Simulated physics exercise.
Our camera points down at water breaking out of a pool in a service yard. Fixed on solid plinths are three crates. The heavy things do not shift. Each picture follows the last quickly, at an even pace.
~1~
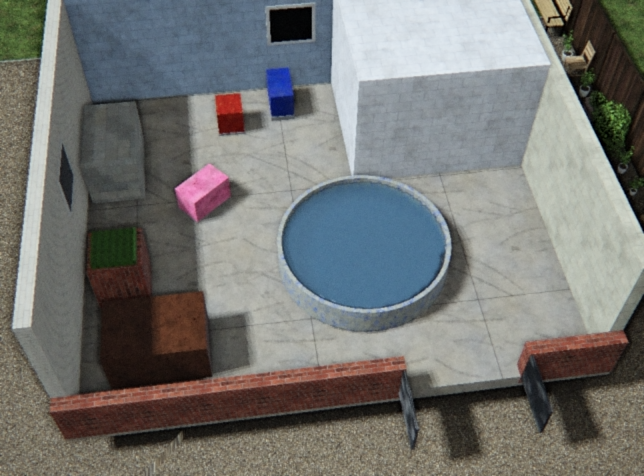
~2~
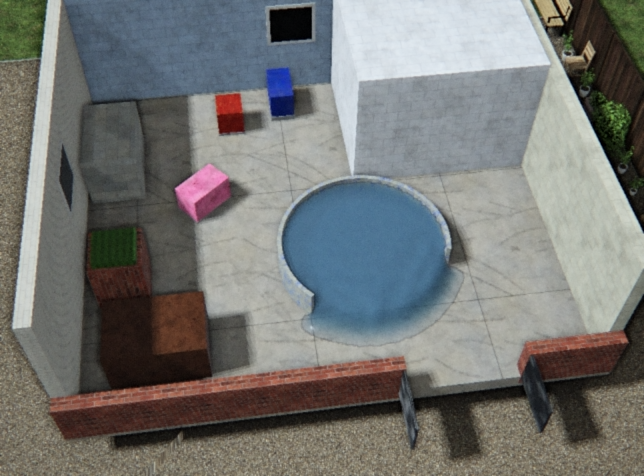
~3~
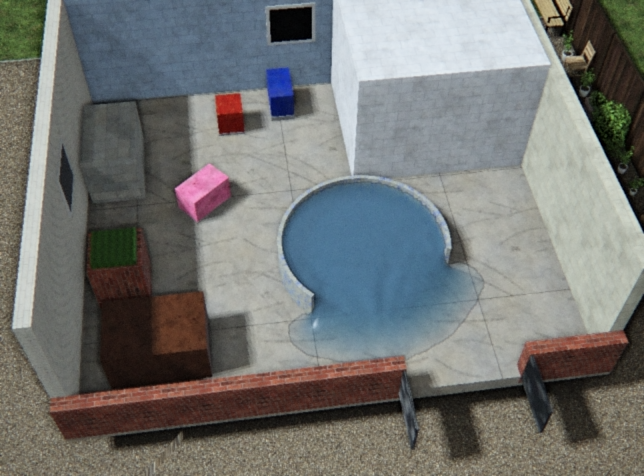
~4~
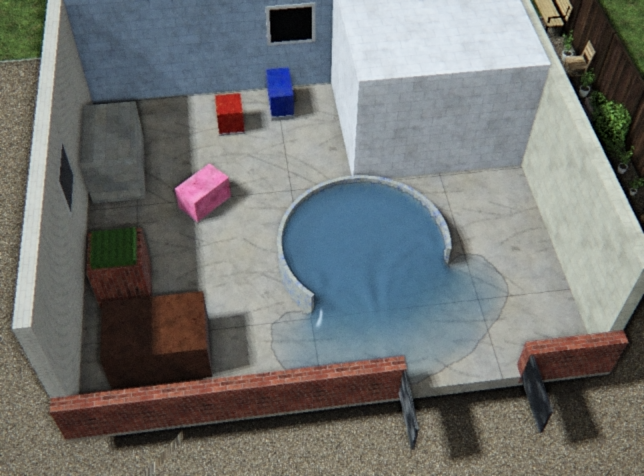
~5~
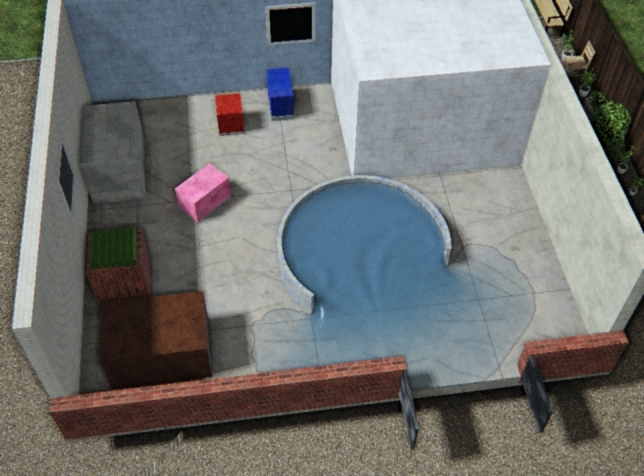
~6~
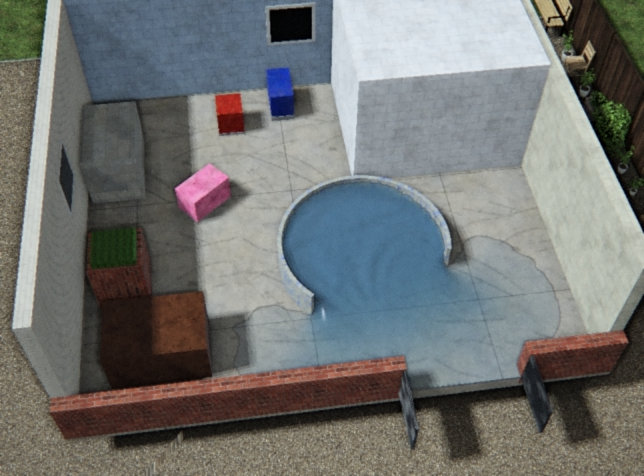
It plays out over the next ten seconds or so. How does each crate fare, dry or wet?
In the end the pink crate will be a wet one; the blue crate will be a dry one; the red crate will be a wet one.
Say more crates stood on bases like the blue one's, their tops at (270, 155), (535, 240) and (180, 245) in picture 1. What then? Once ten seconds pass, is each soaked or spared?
Outcome, in listed order: Is missed, is inundated, is missed.
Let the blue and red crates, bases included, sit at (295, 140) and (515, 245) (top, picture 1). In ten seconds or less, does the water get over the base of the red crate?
Result - red is overtopped.
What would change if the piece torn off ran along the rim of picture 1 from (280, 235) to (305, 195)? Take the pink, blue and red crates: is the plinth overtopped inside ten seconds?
Result: Pink crate gets overtopped, blue crate gets overtopped, red crate gets overtopped.
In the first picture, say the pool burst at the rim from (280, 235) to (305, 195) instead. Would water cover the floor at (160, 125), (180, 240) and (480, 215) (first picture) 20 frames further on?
Going through them in turn: Reached by the flood, then reached by the flood, then still unsoaked.
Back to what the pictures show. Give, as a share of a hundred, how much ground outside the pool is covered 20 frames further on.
Close to 50 percent, by my reckoning.
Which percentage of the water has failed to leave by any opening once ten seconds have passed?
That comes to around 58 in a hundred.
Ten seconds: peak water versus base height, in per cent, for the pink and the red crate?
200 %, then 170 %.
A moment on, water covers 25 % of the floor; the pink crate not reached, the blue crate not reached, the red crate not reached.
Next, water covers 25 % of the floor; the pink crate not reached, the blue crate not reached, the red crate not reached.
Then, water covers 50 % of the floor; the pink crate water round its plinth, the blue crate not reached, the red crate not reached.
Later, water covers 70 % of the floor; the pink crate water round its plinth, the blue crate not reached, the red crate water round its plinth.
In the end, water covers 90 % of the floor; the pink crate was topped, the blue crate stayed above the water, the red crate was topped.
